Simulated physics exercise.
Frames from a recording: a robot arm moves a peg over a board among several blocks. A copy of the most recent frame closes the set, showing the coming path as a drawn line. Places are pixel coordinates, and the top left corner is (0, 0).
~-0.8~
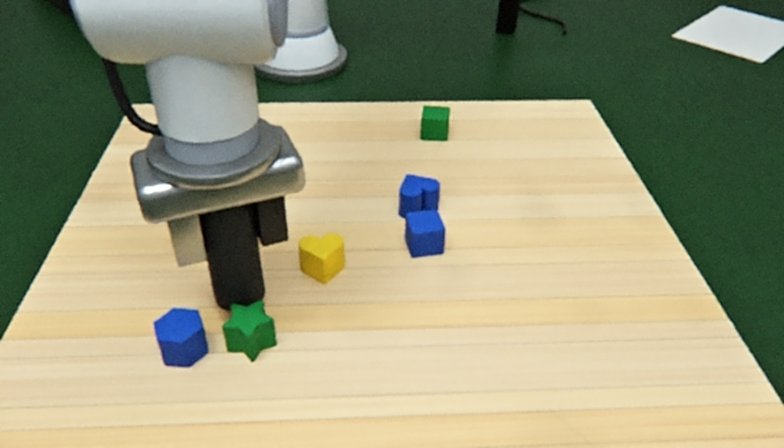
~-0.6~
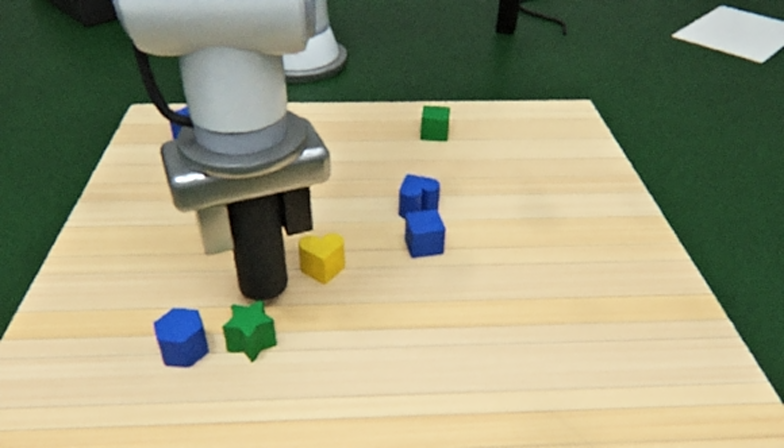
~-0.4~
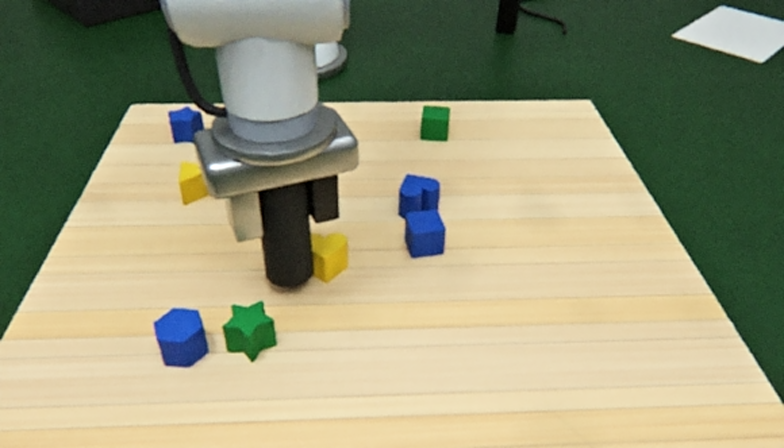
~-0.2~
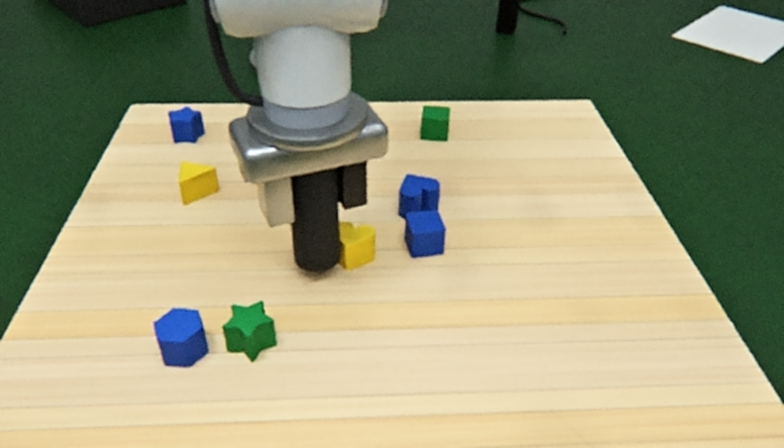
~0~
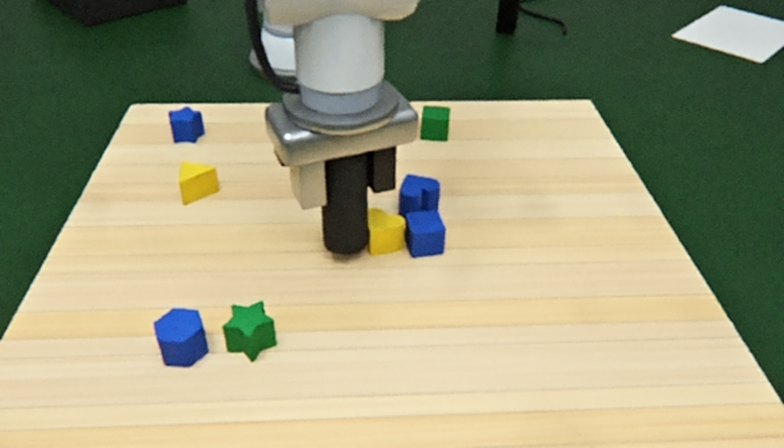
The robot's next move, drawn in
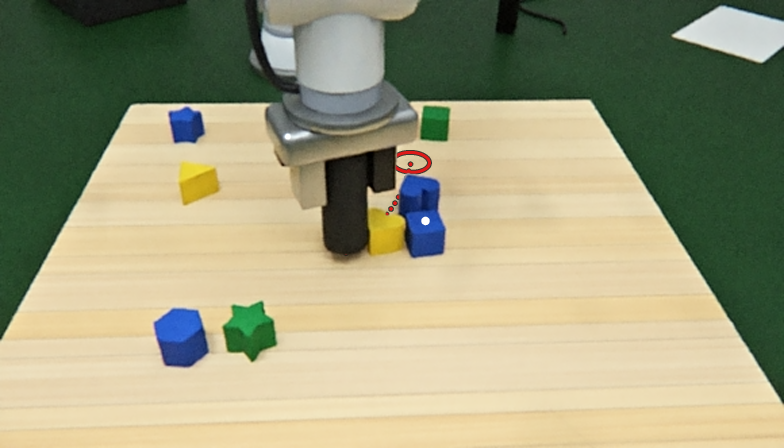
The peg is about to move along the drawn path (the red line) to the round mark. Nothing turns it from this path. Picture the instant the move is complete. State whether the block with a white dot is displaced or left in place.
The answer is that it is displaced.
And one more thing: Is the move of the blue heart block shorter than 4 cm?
Going by the path, yes.
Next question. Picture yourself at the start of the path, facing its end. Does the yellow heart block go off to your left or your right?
Out to the right.
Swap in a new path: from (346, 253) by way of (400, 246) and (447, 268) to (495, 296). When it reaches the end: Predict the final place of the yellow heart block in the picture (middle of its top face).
Its top face will be centred at roughly (427, 203).
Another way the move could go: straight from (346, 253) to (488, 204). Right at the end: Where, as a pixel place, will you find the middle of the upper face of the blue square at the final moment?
The middle of its upper face will lie at (452, 220).
The drawn path runs from (346, 253) by way of (393, 206) to (411, 162); the dot is on the blue square.
On the path given first. One third of the way, peg (381, 210); yellow heart block (417, 202), turned 25° clockwise; blue heart block (427, 179), turned 20° anticlockwise; blue square (446, 219), turned 55° clockwise.
Two thirds of the way, peg (402, 179); yellow heart block (421, 201), turned 35° clockwise; blue heart block (438, 174); blue square (447, 220), turned 60° clockwise.
At the end, peg (412, 151); yellow heart block (421, 201), turned 35° clockwise; blue heart block (438, 174); blue square (447, 220), turned 60° clockwise; green square not moved.
